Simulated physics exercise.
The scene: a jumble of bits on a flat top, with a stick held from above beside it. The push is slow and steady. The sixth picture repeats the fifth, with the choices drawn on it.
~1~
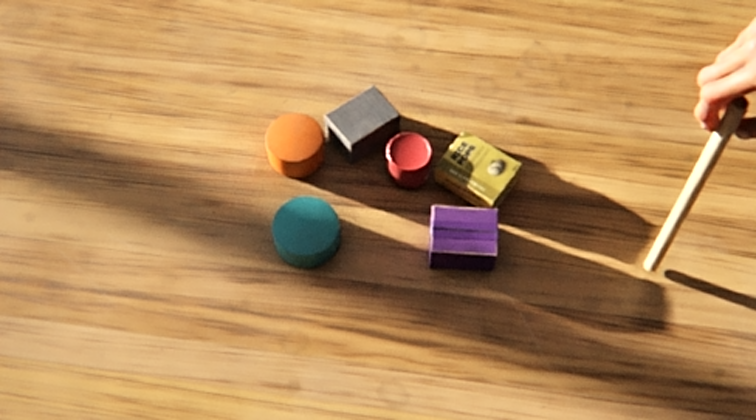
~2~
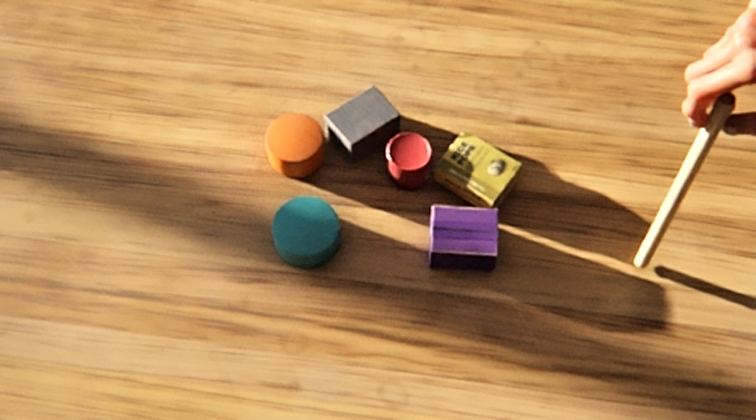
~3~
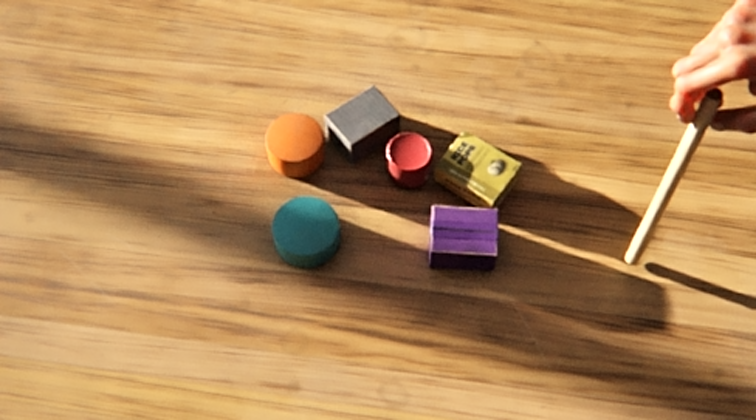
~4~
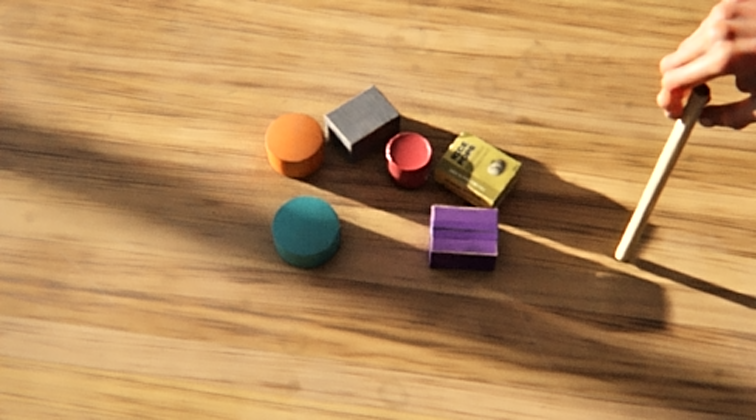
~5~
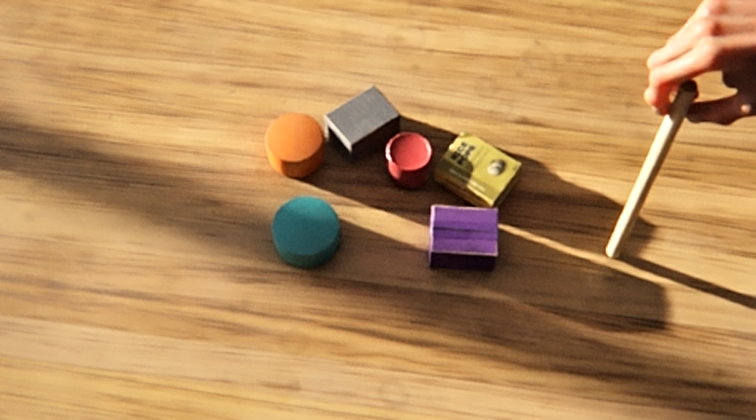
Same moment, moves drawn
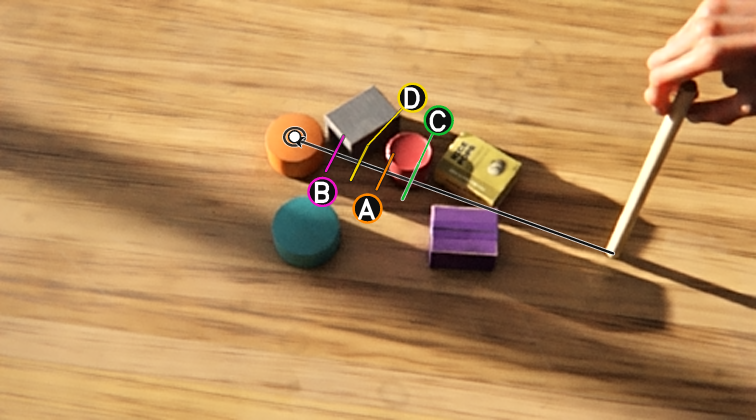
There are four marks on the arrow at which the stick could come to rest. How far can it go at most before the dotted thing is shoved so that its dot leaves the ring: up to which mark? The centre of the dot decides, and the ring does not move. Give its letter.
No farther than B.
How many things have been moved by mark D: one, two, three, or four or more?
In all, three.
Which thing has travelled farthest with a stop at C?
The yellow box has gone farthest.
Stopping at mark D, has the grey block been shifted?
Yes.
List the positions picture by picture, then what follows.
Grey block (362, 125); orange tin (296, 145); red tub (409, 161), in the first picture.
Red tub (409, 161); turquoise tin (307, 232), in the second picture.
Purple box (464, 238); yellow box (478, 173), in the third picture.
Grey block (362, 125); orange tin (296, 145), in the fourth picture.
Red tub (409, 161); turquoise tin (307, 232); purple box (464, 238), in the fifth picture.
On the marked copy, A at (385, 172); B at (335, 154); C at (411, 181); D at (359, 162); the arrow from (613, 253) to (291, 138); the white dot at (295, 137).
Taking B. A third of the way, foot of the stick (510, 217).
Two thirds of the way, foot of the stick (412, 182); yellow box (453, 145); red tub (396, 152).
When it is over, foot of the stick (335, 155); yellow box (453, 145); red tub (385, 137); the dot is still in its ring.
As for the rest, A keeps the dot in but is short; C keeps the dot in but is short; D keeps the dot in but is short.
